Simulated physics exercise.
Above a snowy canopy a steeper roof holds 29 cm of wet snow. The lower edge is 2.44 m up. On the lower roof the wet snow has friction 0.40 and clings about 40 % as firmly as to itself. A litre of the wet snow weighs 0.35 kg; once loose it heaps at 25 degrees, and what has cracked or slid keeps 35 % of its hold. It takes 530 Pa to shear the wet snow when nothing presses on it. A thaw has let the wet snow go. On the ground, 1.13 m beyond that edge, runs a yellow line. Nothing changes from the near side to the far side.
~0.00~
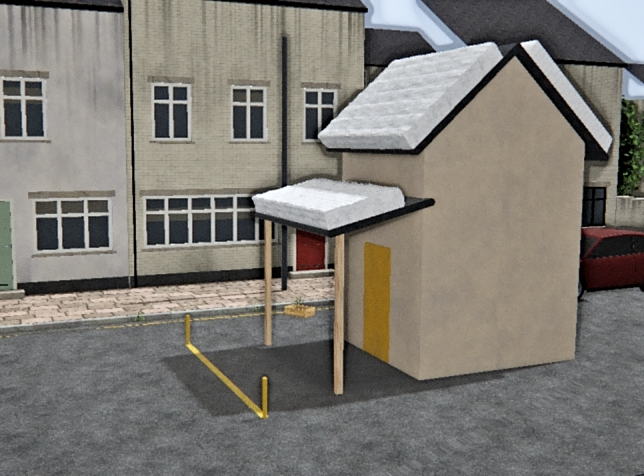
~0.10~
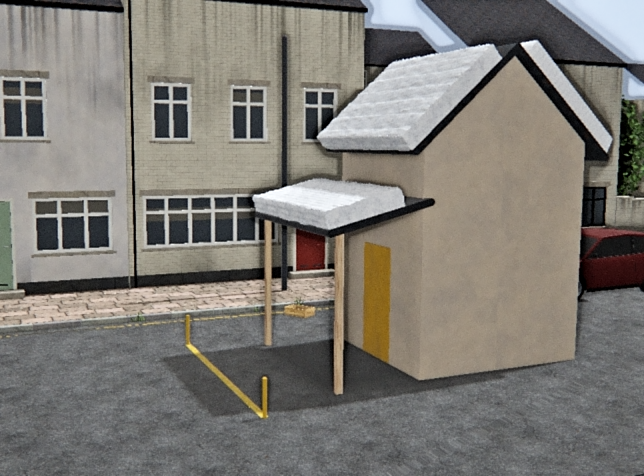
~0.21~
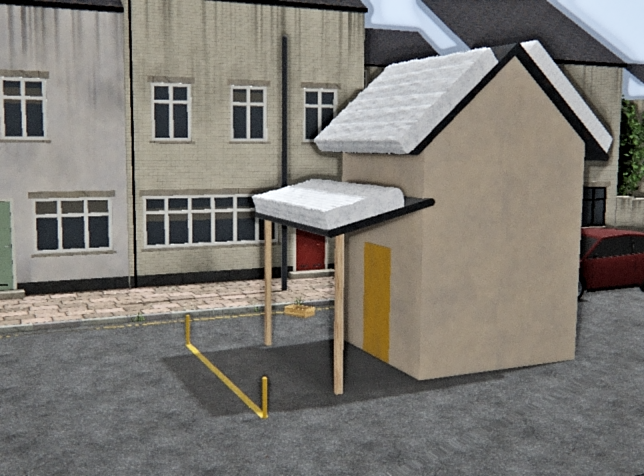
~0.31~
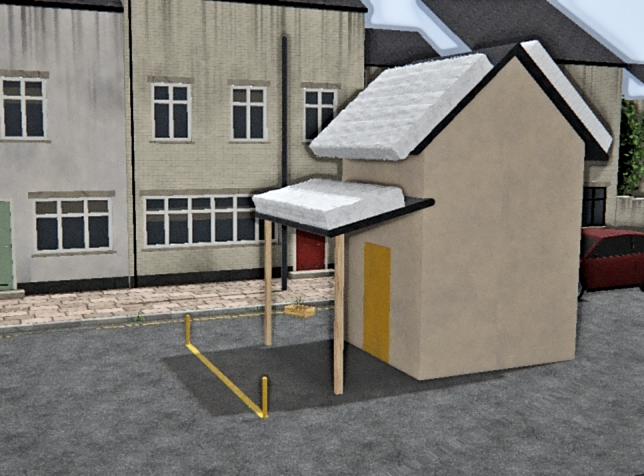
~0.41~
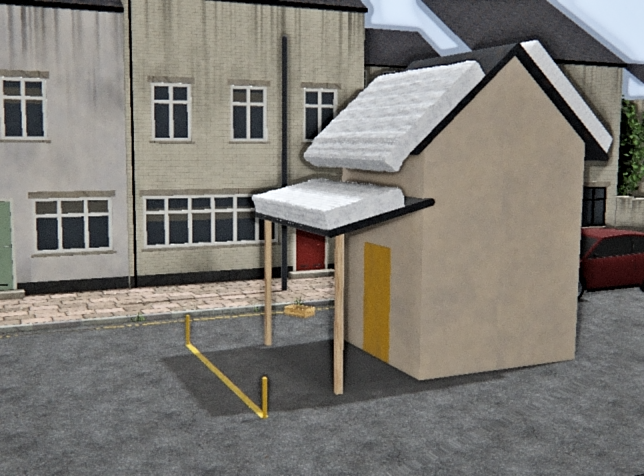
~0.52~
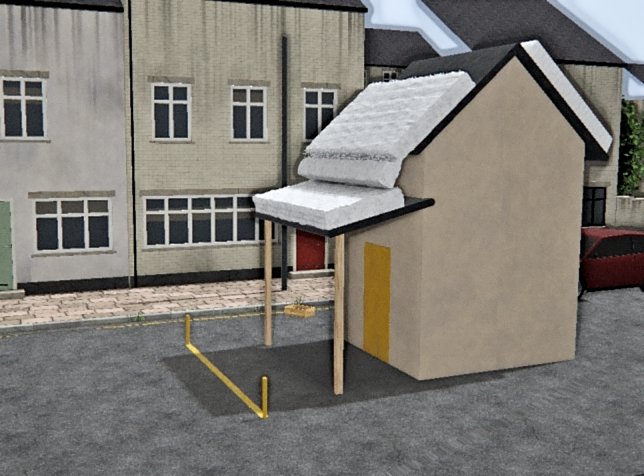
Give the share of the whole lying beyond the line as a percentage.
Close to 45 per cent.
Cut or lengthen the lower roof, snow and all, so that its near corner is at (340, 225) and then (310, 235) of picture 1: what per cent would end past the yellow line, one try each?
In that order: 50 %, 40 %.
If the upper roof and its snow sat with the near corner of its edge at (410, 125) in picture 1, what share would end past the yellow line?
Then about 55 %.
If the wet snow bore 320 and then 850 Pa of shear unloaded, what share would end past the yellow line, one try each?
In that order: 50 %, 30 %.
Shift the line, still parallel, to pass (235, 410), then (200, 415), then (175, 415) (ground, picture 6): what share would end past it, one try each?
In turn about 35 %, 25 %, 16 %.
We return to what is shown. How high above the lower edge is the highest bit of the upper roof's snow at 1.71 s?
Roughly 0.6 m.
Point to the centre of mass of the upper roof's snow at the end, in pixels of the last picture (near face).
Near (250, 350).
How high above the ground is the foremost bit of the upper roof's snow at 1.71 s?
About 0.0 m.
After 1.06 s, none is below the lower edge and 0 % is past the line.
After 1.71 s, 57 % is below the lower edge and 34 % is past the line.
After 2.35 s, 67 % is below the lower edge and 45 % is past the line.
After 3.00 s, 68 % is below the lower edge and 45 % is past the line.
After 4.00 s, 69 % is below the lower edge and 45 % is past the line.
